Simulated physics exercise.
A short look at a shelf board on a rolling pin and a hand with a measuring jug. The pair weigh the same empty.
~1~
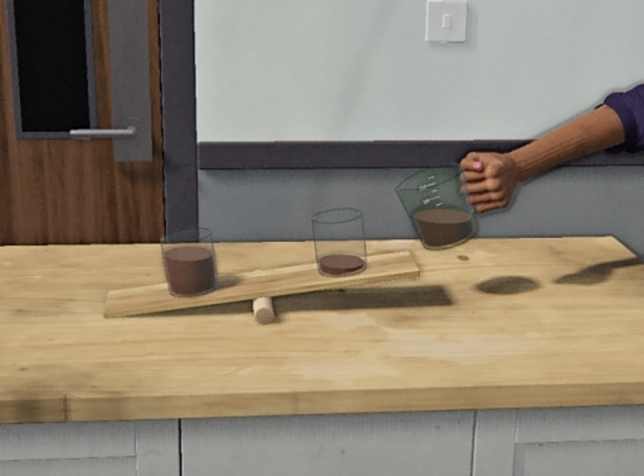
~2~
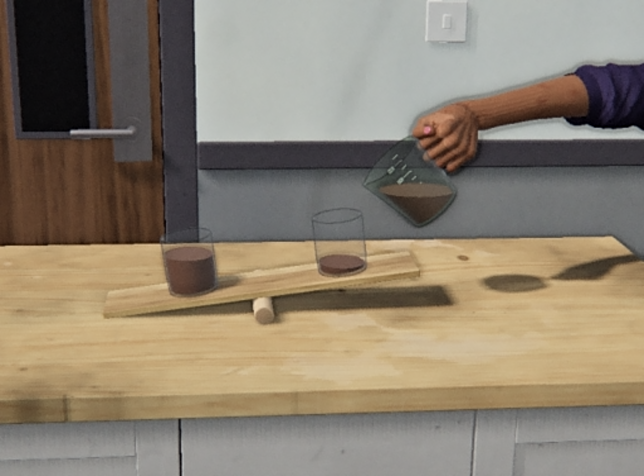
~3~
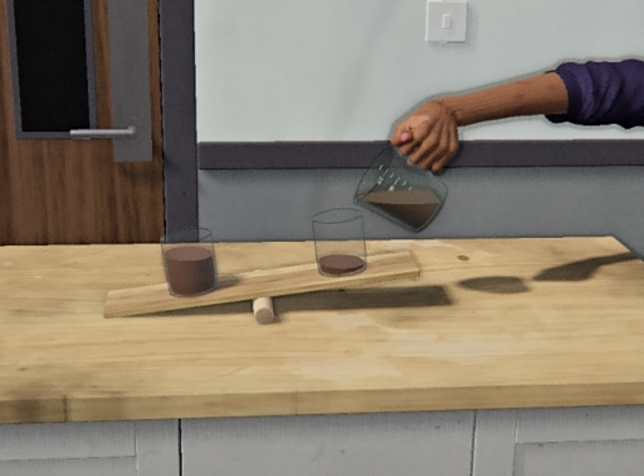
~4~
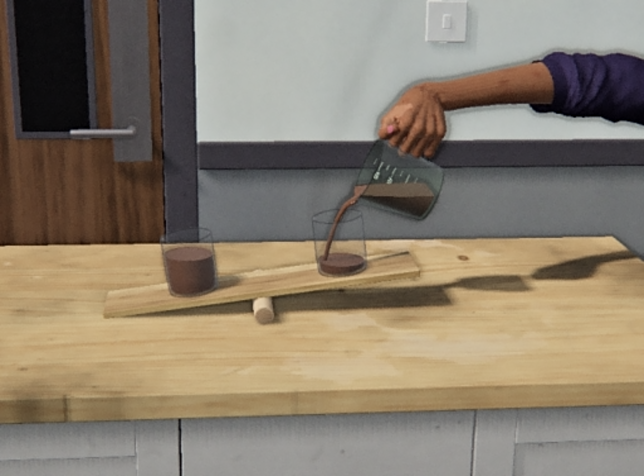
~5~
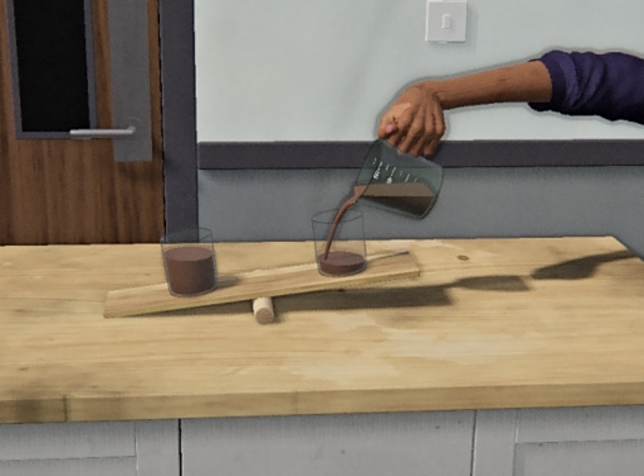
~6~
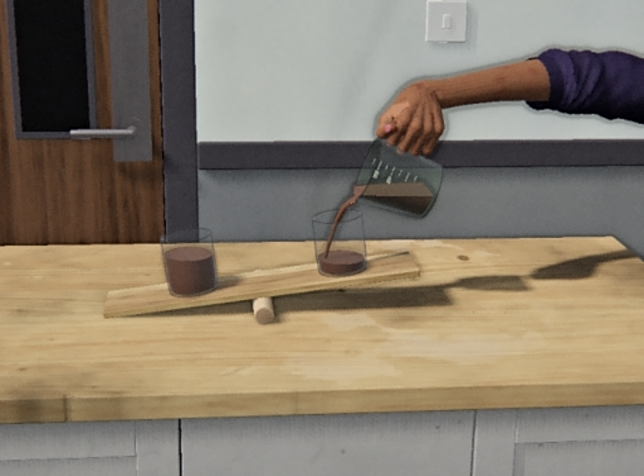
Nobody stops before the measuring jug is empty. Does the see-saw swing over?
In the end the shelf board tips the other way.
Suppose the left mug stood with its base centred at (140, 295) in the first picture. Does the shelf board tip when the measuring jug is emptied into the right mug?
Verdict: Does not move.
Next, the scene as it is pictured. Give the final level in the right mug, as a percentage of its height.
About 60 per cent.
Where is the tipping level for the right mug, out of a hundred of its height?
About 40 per cent.
A moment on, the right mug is about a third full; the shelf board leans as before.
Further on, the right mug is about half full; the shelf board has swung over, and that end is down.
When it is over, the right mug is about two thirds full; the shelf board has swung over, and that end is down.
